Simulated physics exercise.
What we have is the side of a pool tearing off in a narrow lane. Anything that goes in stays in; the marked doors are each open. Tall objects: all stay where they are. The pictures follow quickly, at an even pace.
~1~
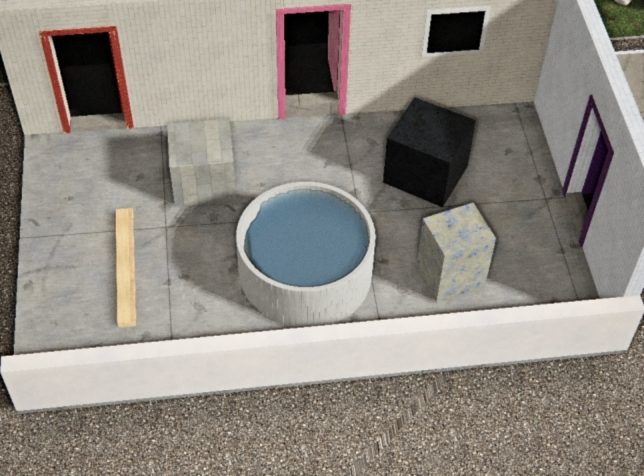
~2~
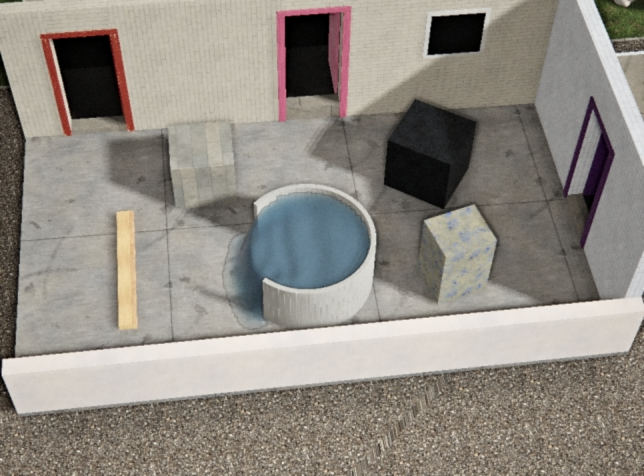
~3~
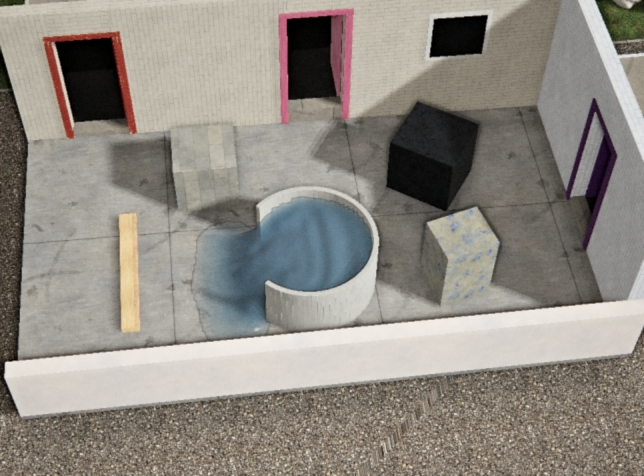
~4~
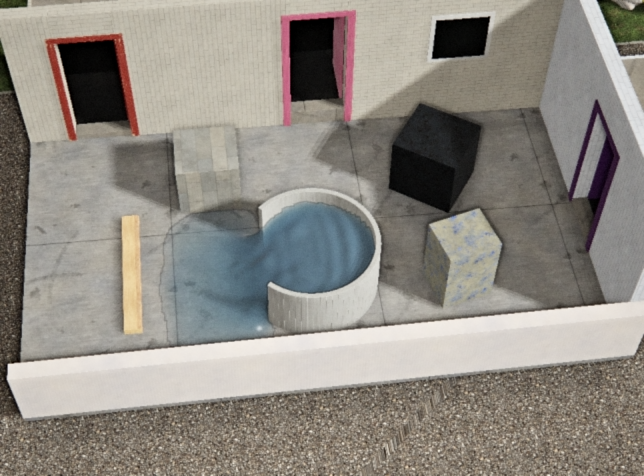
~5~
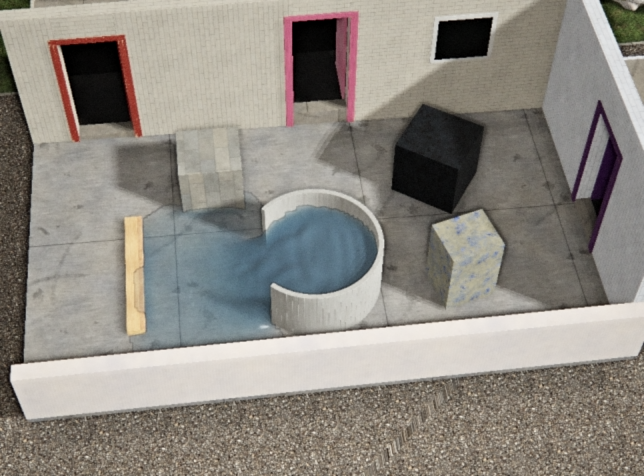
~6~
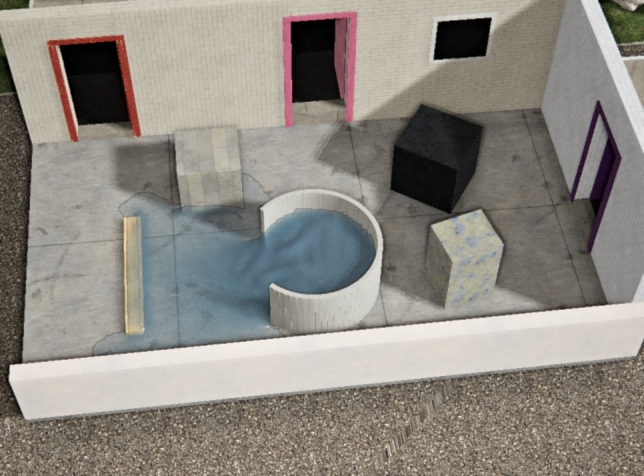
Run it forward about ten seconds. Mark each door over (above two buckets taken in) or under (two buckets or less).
Red door: Under. Purple door: Under. Pink door: Under.
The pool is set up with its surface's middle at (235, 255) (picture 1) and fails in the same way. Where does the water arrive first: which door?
My pick is the red-painted one.
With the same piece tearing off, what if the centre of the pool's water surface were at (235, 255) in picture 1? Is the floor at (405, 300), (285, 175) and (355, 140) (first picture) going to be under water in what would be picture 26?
Bone-dry, bone-dry, bone-dry.
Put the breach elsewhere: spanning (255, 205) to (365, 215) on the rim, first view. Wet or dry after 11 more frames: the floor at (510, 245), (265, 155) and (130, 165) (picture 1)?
One after the other: Wet, flooded, covered.
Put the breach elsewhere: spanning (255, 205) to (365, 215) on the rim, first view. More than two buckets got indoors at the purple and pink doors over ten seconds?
One by one: Purple ends up above; pink ends up above.
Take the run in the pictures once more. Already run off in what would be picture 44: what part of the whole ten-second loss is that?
Around 95 per cent.
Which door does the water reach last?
My pick is the door marked purple.
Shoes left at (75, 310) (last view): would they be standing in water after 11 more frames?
Lab note - point status: Swamped.
A moment on, water covers 40 % of the floor; the red door not reached, the purple door not reached, the pink door not reached.
Next, water covers 40 % of the floor; the red door wet at the sill, nothing in, the purple door not reached, the pink door not reached.
Then, water covers 45 % of the floor; the red door under two buckets in, the purple door not reached, the pink door wet at the sill, nothing in.
Later, water covers 60 % of the floor; the red door under two buckets in, the purple door not reached, the pink door wet at the sill, nothing in.
In the end, water covers 75 % of the floor; the red door under two buckets in, the purple door wet at the sill, nothing in, the pink door wet at the sill, nothing in.
